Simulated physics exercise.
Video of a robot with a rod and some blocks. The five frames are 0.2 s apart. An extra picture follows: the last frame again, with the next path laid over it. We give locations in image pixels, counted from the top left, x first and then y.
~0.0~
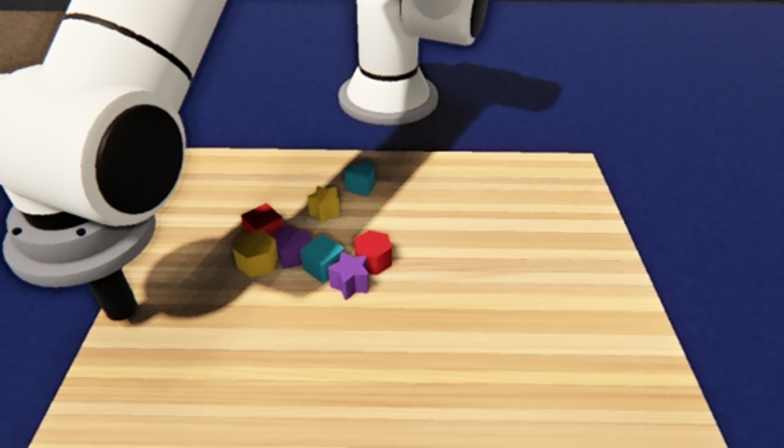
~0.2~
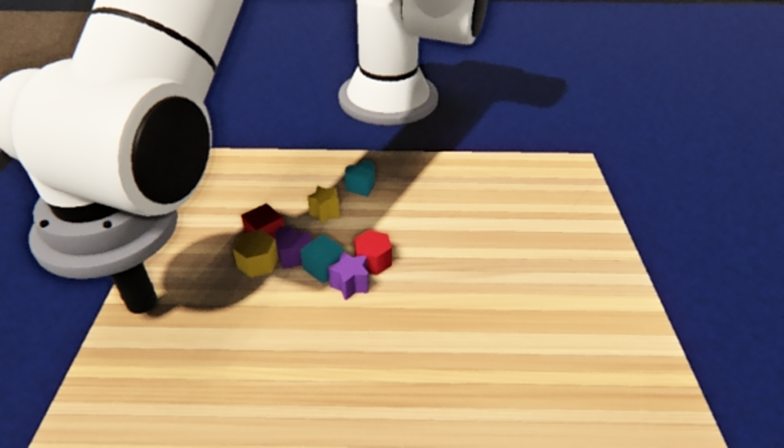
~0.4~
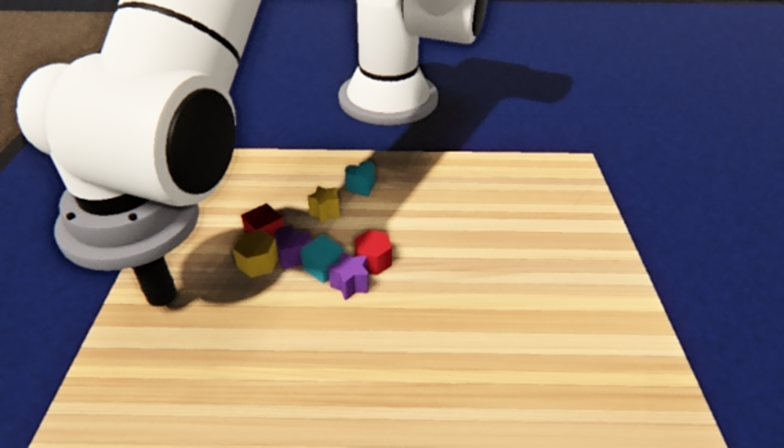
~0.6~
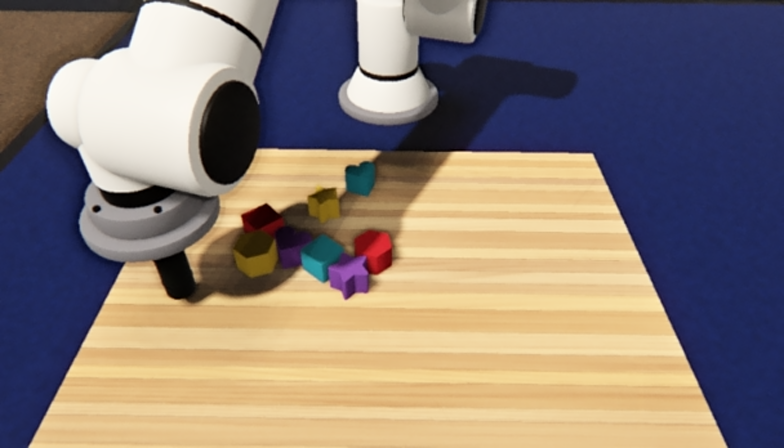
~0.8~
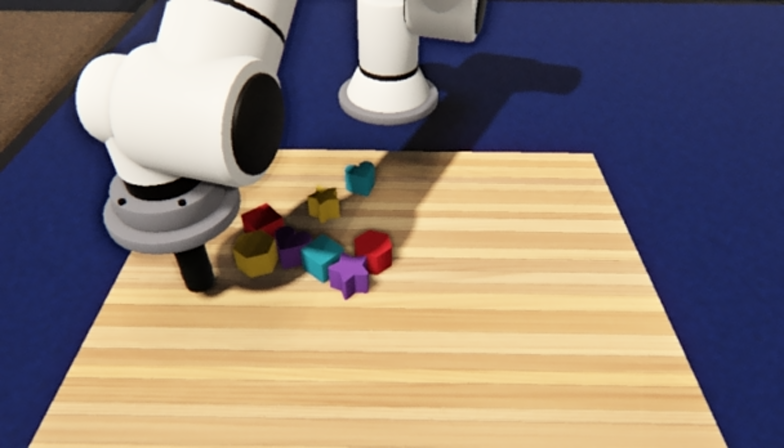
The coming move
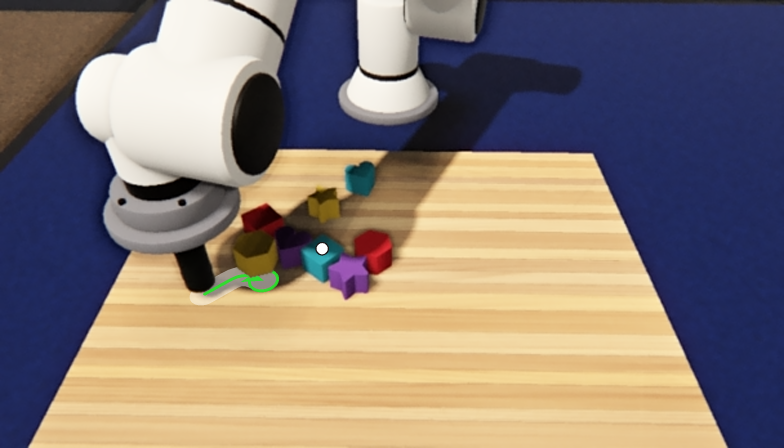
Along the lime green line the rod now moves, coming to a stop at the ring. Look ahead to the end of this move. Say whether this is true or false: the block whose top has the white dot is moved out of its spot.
Answer: False.
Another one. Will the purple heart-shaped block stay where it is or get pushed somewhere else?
Displaced, by a centimetre or more.
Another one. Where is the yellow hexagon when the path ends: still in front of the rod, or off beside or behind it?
I'd say it has come free.
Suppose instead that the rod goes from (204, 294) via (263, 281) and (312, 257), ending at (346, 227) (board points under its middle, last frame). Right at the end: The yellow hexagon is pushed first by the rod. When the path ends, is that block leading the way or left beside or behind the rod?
The rod will have lost it.
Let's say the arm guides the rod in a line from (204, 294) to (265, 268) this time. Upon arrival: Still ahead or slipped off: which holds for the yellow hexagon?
Pushed ahead.
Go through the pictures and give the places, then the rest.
In the first picture, lower end of the rod (123, 311), tops of blocks, yellow hexagon (254, 244), red square block (261, 216), purple heart-shaped block (291, 237), turquoise square block (322, 249).
In the second picture, rod (143, 304), blocks as before.
In the third picture, rod (163, 297), blocks as before.
In the fourth picture, rod (182, 290), blocks as before.
In the fifth picture, rod (201, 283), yellow hexagon (254, 244), red square block (261, 216), purple heart-shaped block (291, 237), turquoise square block (322, 249).
The drawn path runs from (204, 294) by way of (224, 283) and (245, 276) to (264, 280); the dot is on the turquoise square block.
On the path given first. Halfway along, rod (232, 267); yellow hexagon (257, 242).
At the end, rod (261, 270); yellow hexagon (268, 237), turned 15° anticlockwise; red square block (262, 214); purple heart-shaped block (301, 232), turned 15° clockwise; turquoise square block not moved.
